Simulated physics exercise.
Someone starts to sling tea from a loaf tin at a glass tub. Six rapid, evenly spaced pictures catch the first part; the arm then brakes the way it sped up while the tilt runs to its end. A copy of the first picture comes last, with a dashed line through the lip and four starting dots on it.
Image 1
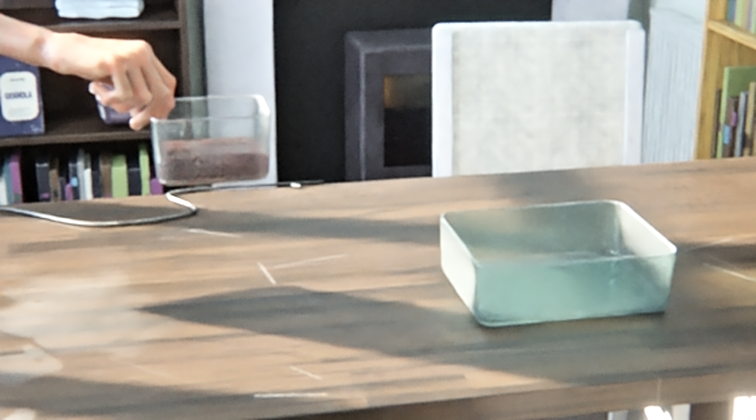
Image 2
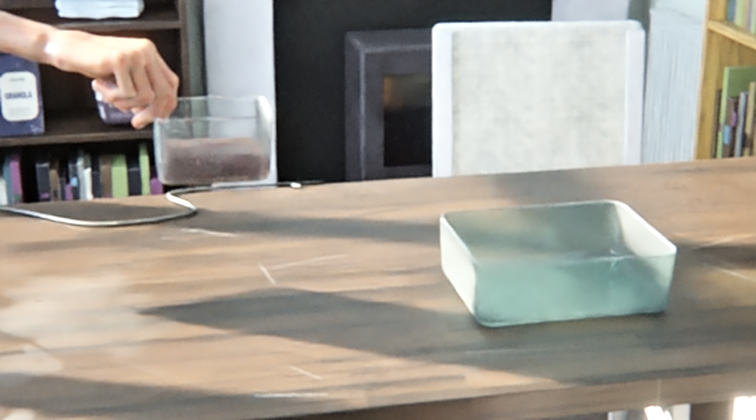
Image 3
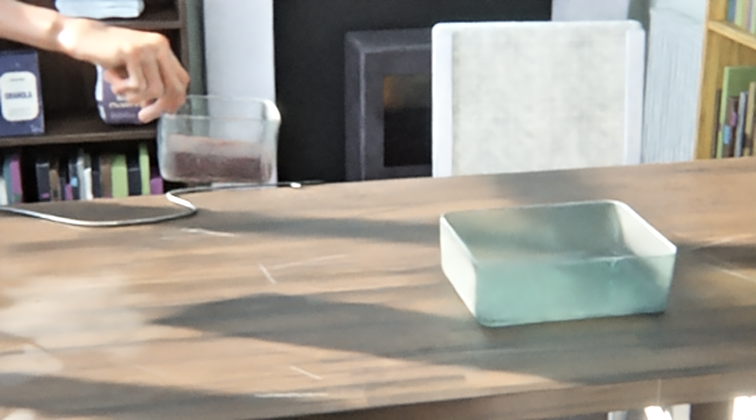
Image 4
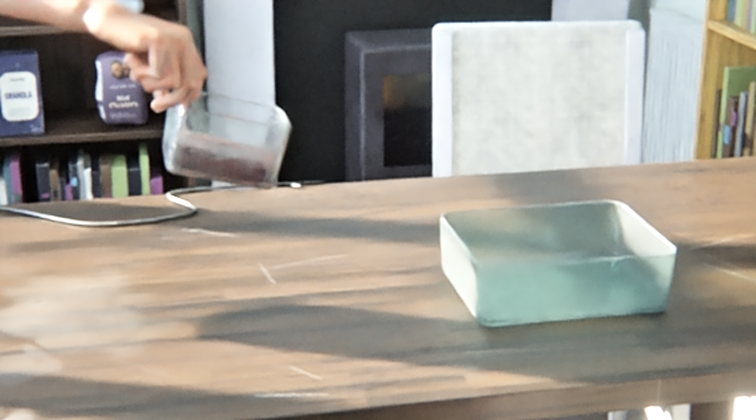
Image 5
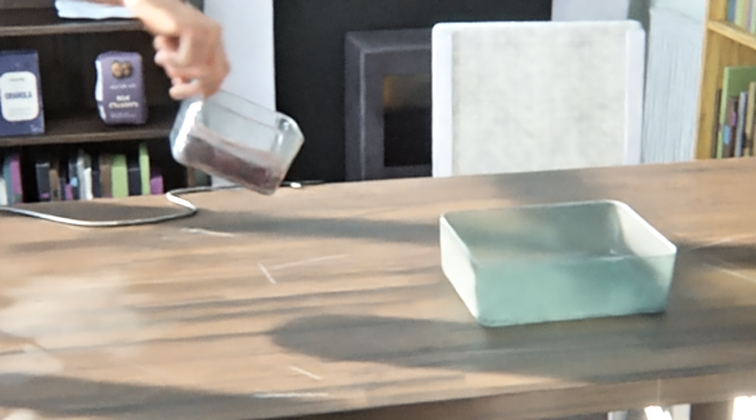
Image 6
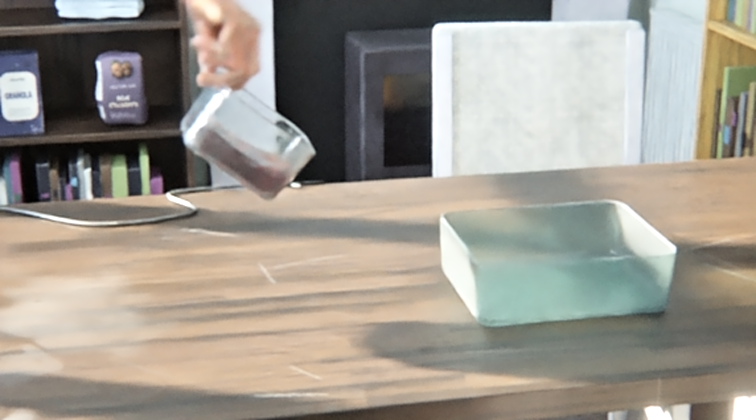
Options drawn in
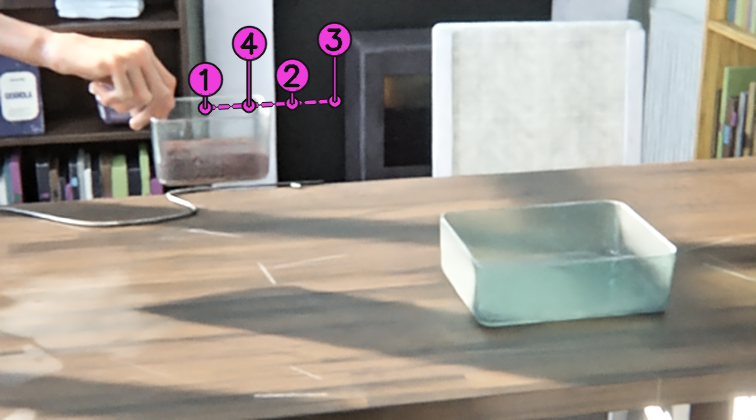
In the video, a hand holds a clear container of dark contents upright above the left side of a wooden table, then moves it slightly right while tilting it steadily rightward; a greenish glass tub sits still on the right.
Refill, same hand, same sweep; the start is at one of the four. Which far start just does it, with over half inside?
Place 3.
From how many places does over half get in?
One.
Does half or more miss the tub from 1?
Yes, that goes wrong.
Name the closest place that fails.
The answer is 2.
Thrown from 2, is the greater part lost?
Yes, it does.
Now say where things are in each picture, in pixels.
Upright, lip at (264, 104); tub from (476, 324) to (667, 308); nothing has left yet, in the first frame.
Upright, lip at (266, 105); nothing has left yet, in the second frame.
Tipped about 6°, lip at (273, 109); nothing has left yet, in the third frame.
Tipped about 15°, lip at (285, 118); nothing has left yet, in the fourth frame.
Tipped about 26°, lip at (297, 129); nothing has left yet, in the fifth frame.
Tipped about 40°, lip at (309, 143); nothing has left yet, in the sixth frame.
In magenta, 1 at (205, 107); 2 at (292, 103); 3 at (334, 101); 4 at (249, 105).
For place 1, about 0 % lands in the tub, 100 % falls short.
For place 2, about 8 % lands in the tub, 89 % falls short and 3 % goes beside or beyond.
For place 3, about 71 % lands in the tub, 13 % falls short and 17 % goes beside or beyond.
For place 4, about 0 % lands in the tub, 100 % falls short.
